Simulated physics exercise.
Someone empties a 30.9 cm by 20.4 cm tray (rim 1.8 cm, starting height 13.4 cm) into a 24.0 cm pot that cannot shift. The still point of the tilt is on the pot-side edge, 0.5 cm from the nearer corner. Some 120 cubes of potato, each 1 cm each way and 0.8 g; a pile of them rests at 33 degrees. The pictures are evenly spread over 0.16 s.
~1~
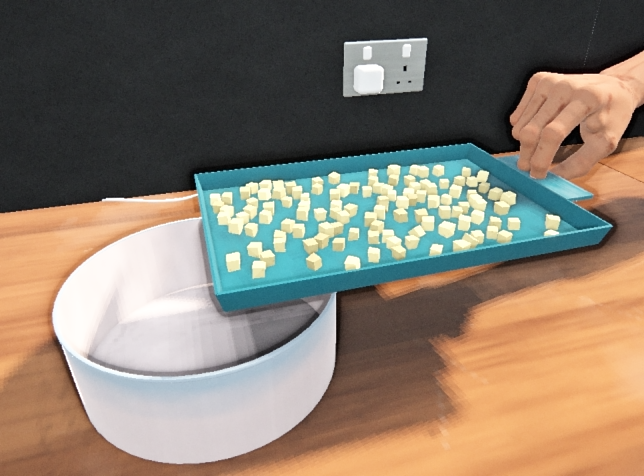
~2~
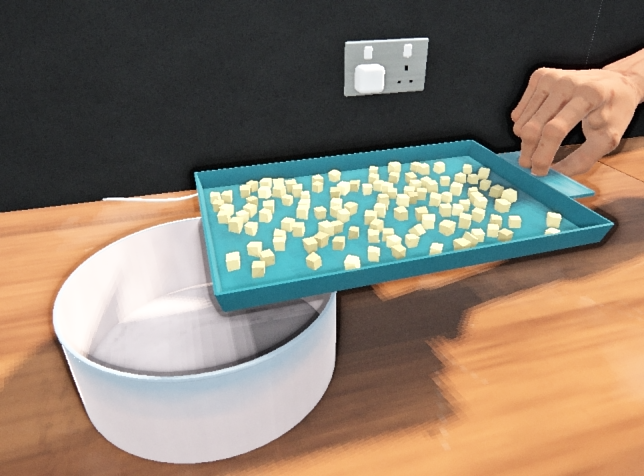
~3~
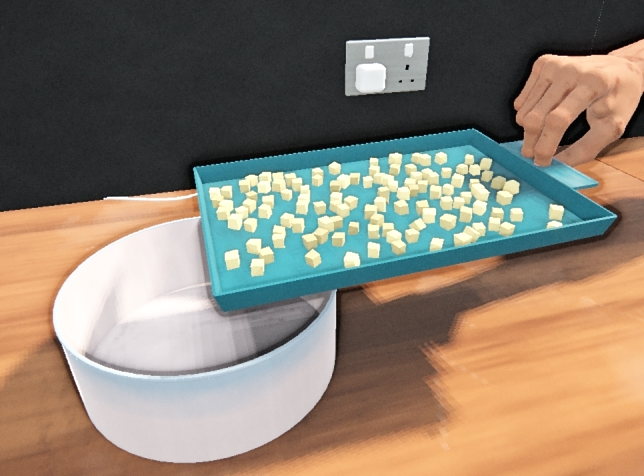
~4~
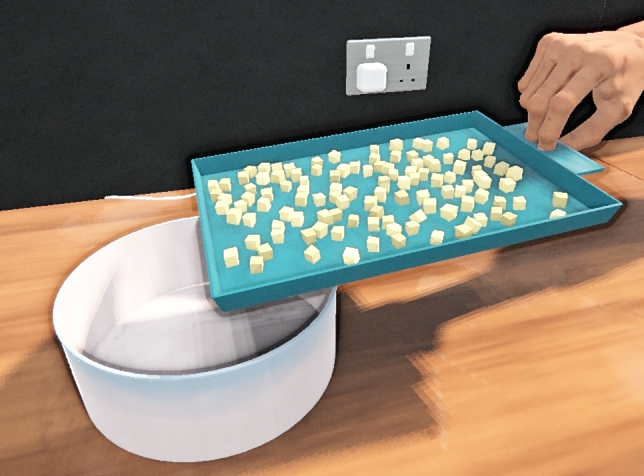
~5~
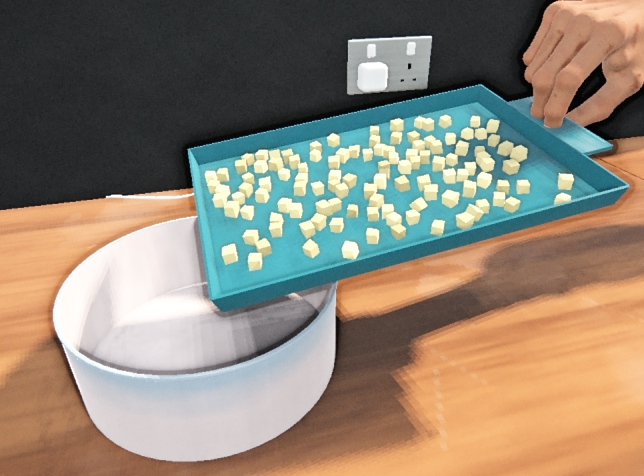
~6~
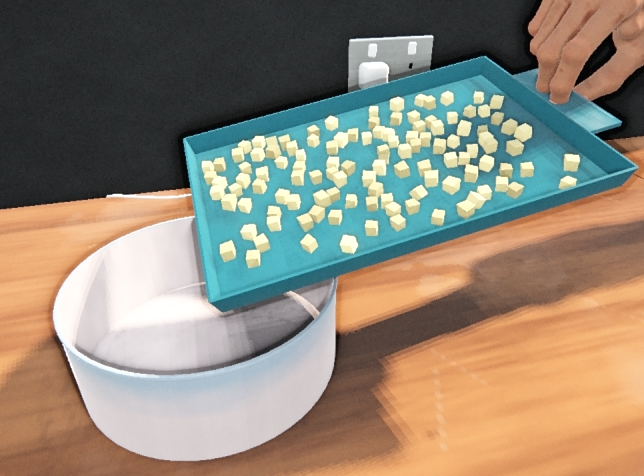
A hand gradually raising the right end of a teal tray of pale potato cubes, its left edge over a white pot.
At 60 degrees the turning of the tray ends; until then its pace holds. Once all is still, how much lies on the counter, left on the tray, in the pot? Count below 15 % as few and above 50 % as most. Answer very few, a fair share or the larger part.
On the counter: The larger part; left on the tray: A fair share; in the pot: Very few.
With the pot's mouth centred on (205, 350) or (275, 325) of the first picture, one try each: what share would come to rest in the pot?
About 60 and 55 per cent.
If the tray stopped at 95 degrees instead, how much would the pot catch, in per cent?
It would be near 0 per cent.
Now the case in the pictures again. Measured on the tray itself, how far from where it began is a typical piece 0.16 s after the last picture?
About 0 cm.
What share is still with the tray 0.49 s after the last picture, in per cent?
Roughly 70 per cent.
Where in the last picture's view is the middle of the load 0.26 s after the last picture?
Near (335, 95).
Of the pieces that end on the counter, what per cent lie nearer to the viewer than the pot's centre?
Some 100 per cent.
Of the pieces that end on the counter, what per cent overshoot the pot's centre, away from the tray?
Some 80 per cent.
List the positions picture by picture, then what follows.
Tray tilt 0 degrees, front corners at (222, 289) and (604, 224); middle of the pieces at (380, 212); pot at (202, 278), in the first picture.
Tray tilt 1 degrees, front corners at (221, 290) and (605, 222); middle of the pieces at (380, 210), in the second picture.
Tray tilt 3 degrees, front corners at (220, 290) and (608, 214); middle of the pieces at (380, 204), in the third picture.
Tray tilt 6 degrees, front corners at (219, 291) and (613, 202), lowest corner left front; middle of the pieces at (381, 194), in the fourth picture.
Tray tilt 11 degrees, front corners at (217, 293) and (621, 184), lowest corner left front; middle of the pieces at (380, 181), in the fifth picture.
Tray tilt 16 degrees, front corners at (215, 295) and (629, 166), lowest corner left front; middle of the pieces at (380, 167); pot at (202, 276), in the sixth picture.
Then, 0.16 s after the last picture, tilt 41 degrees; the tray holds 100 %, the pot 0 %.
Then, 0.26 s after the last picture, tilt 55 degrees; the tray holds 100 %, the pot 0 %.
Then, 0.49 s after the last picture, tilt 60 degrees; the tray holds 70 %, the pot 0 %.
In the end, counter 60 %, tray 35 %, pot 5 %.
